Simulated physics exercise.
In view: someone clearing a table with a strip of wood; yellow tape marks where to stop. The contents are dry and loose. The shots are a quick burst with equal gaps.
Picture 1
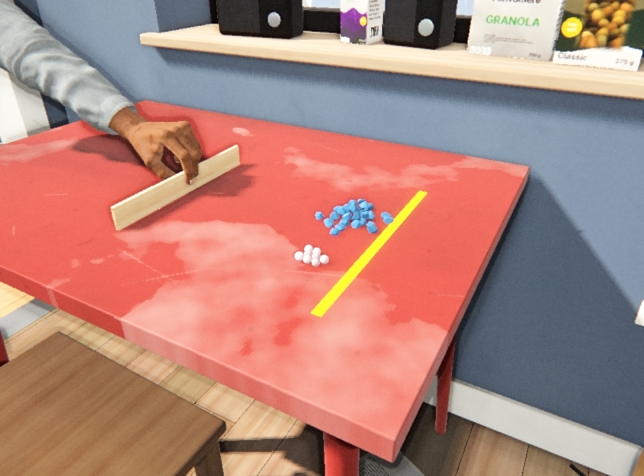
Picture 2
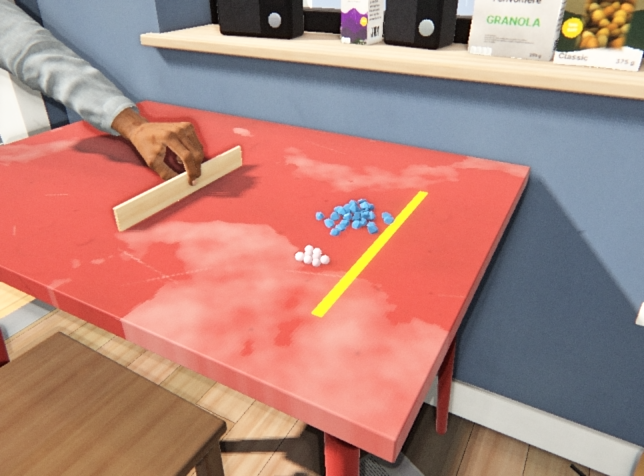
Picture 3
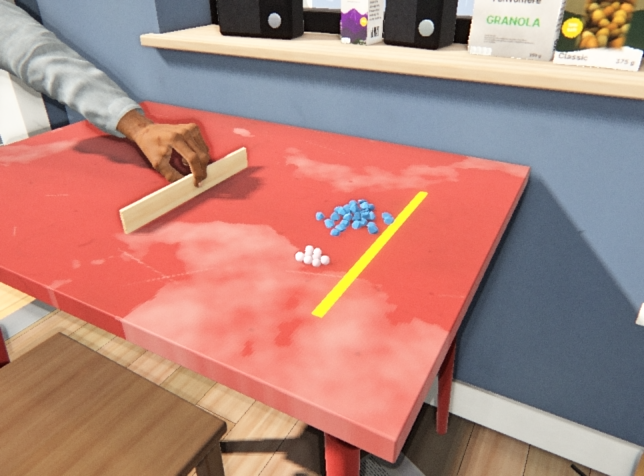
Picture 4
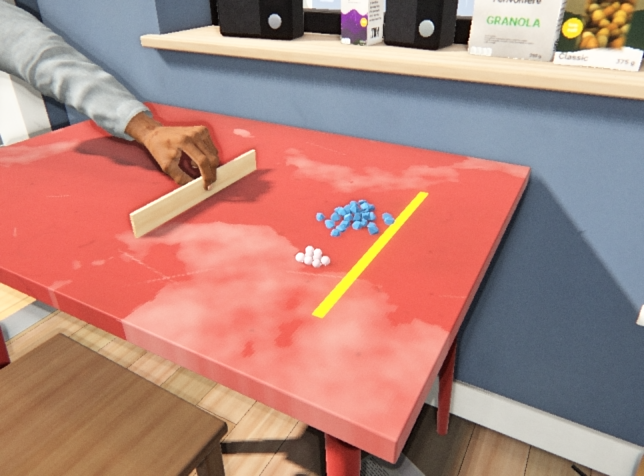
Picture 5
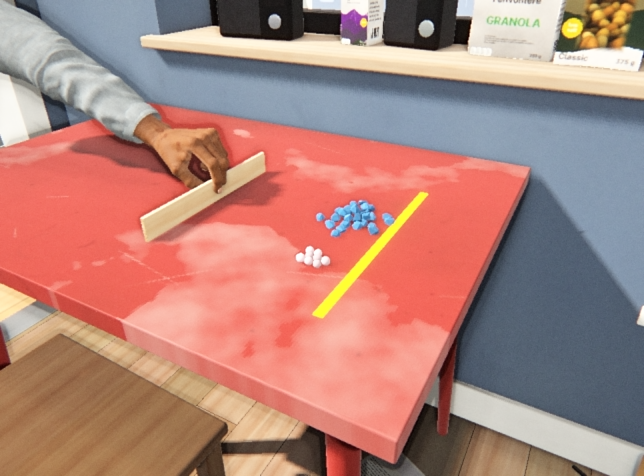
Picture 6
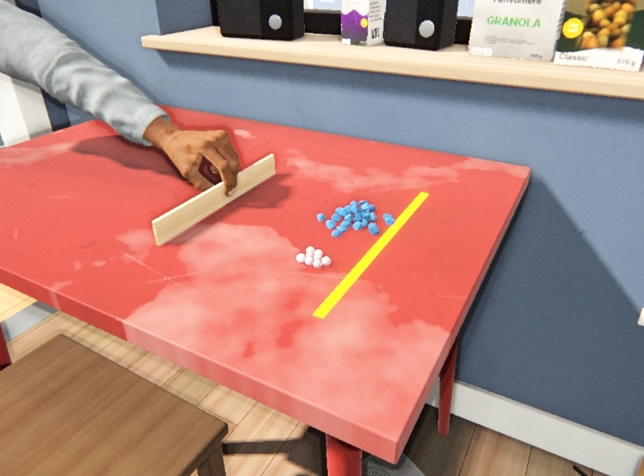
The footage shows a hand holding a strip of wood upright on a red table and sliding it slowly to the right, toward small white and blue pieces that stay still beside a strip of yellow tape.
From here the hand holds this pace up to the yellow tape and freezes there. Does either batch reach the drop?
The near batch tumbles over the end, in part at least and the far batch all stops short of the edge.
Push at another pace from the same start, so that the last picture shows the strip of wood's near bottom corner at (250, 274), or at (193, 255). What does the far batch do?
At the first place it loses pieces over the edge, at the second it stays on top.
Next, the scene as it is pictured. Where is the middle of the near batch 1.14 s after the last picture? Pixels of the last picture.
Roughly at (442, 301).
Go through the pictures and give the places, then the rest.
In the first picture, strip of wood near (125, 213), at rest; yellow tape near (420, 196), well back from the edge; edge at (479, 272); near batch near (316, 257), a few sugar pearls; far batch near (348, 212), some aquarium stones.
In the second picture, strip of wood near (127, 214); far batch near (349, 212).
In the third picture, strip of wood near (133, 216); near batch near (317, 257).
In the fourth picture, strip of wood near (144, 220); far batch near (349, 213).
In the fifth picture, strip of wood near (154, 224); near batch near (318, 258).
In the sixth picture, strip of wood near (165, 227); yellow tape near (421, 198); edge at (481, 273); near batch near (318, 258); far batch near (350, 214).
Then, 0.42 s on from there, strip of wood still moving, near (301, 203); near batch all on the table, its front near (326, 261); far batch all on the table, its front near (390, 222).
Then, 0.86 s on from there, strip of wood stopped at the yellow tape; near batch all on the table, its front near (410, 290); far batch all on the table, its front near (446, 230).
Then, 1.14 s on from there, strip of wood stopped at the yellow tape; near batch a little over the edge; far batch all on the table, its front near (441, 246).
In the end, strip of wood stopped at the yellow tape; near batch the whole lot over the edge; far batch all on the table, its front near (441, 246).
